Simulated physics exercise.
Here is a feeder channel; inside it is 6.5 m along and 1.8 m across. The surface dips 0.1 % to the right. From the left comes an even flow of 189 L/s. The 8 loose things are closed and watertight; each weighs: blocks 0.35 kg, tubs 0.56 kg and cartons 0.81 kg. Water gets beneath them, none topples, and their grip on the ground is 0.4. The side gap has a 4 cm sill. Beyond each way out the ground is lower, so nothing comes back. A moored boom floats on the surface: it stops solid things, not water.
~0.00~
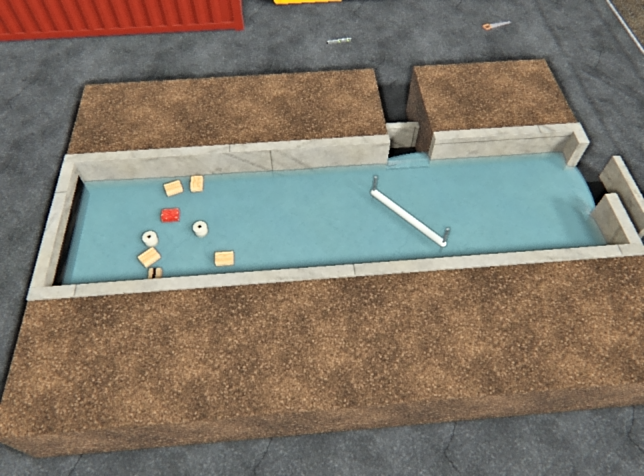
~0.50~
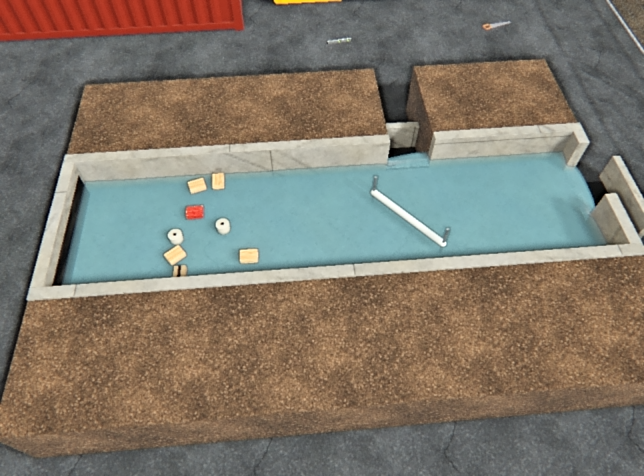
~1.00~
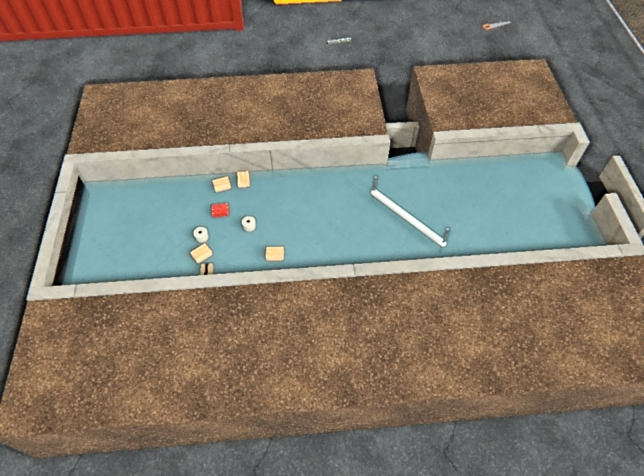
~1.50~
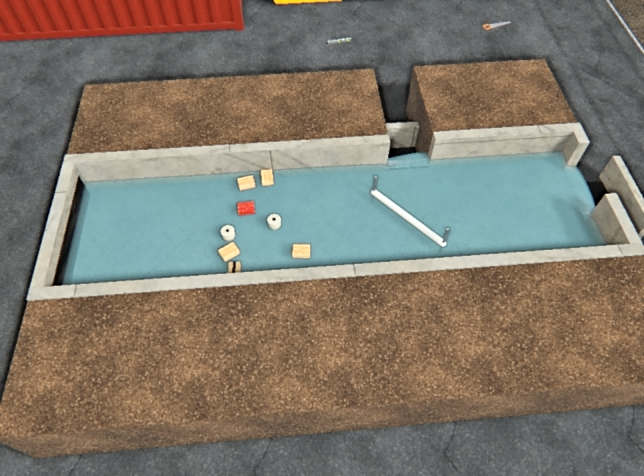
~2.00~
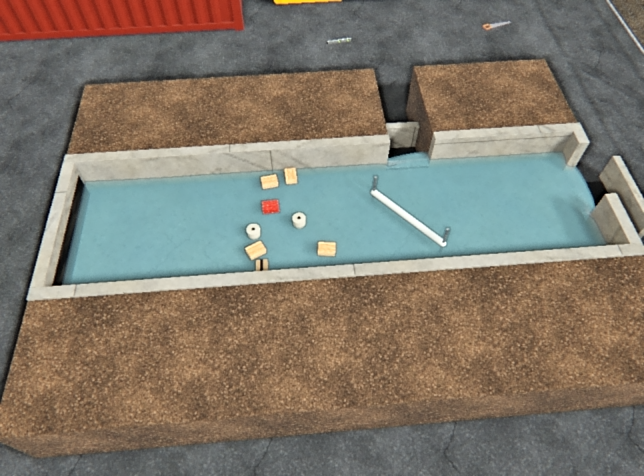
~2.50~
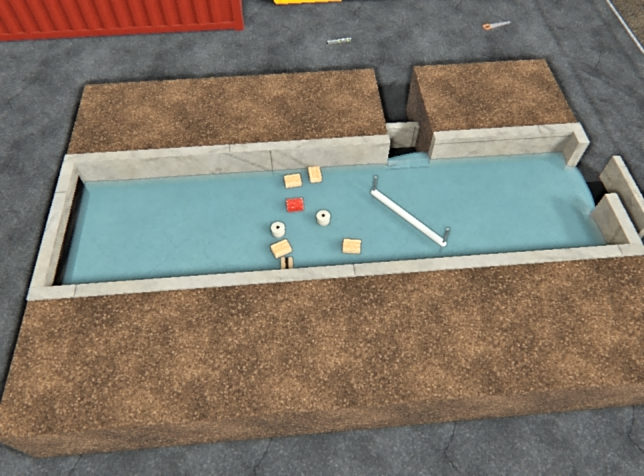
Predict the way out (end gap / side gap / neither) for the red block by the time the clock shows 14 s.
The red block: Neither one.
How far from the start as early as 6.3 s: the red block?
Roughly 300 cm by then.
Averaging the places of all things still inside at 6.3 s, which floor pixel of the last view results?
At about (420, 248).
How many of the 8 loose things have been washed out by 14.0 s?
By then 4.
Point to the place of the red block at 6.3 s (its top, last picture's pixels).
Near (391, 210).
After 3.5 s the red block is near (342, 199), 2.2 m from its start, afloat; 0 of 8 are out; 8 afloat.
After 6.3 s the red block is near (391, 210), 2.8 m from its start, afloat; 2 of 8 are out; 6 afloat.
After 10.0 s the red block is near (402, 218), 2.9 m from its start, afloat; 2 of 8 are out; 6 afloat.
After 14.0 s the red block is near (413, 226), 3.0 m from its start, afloat; 4 of 8 are out; 4 afloat.
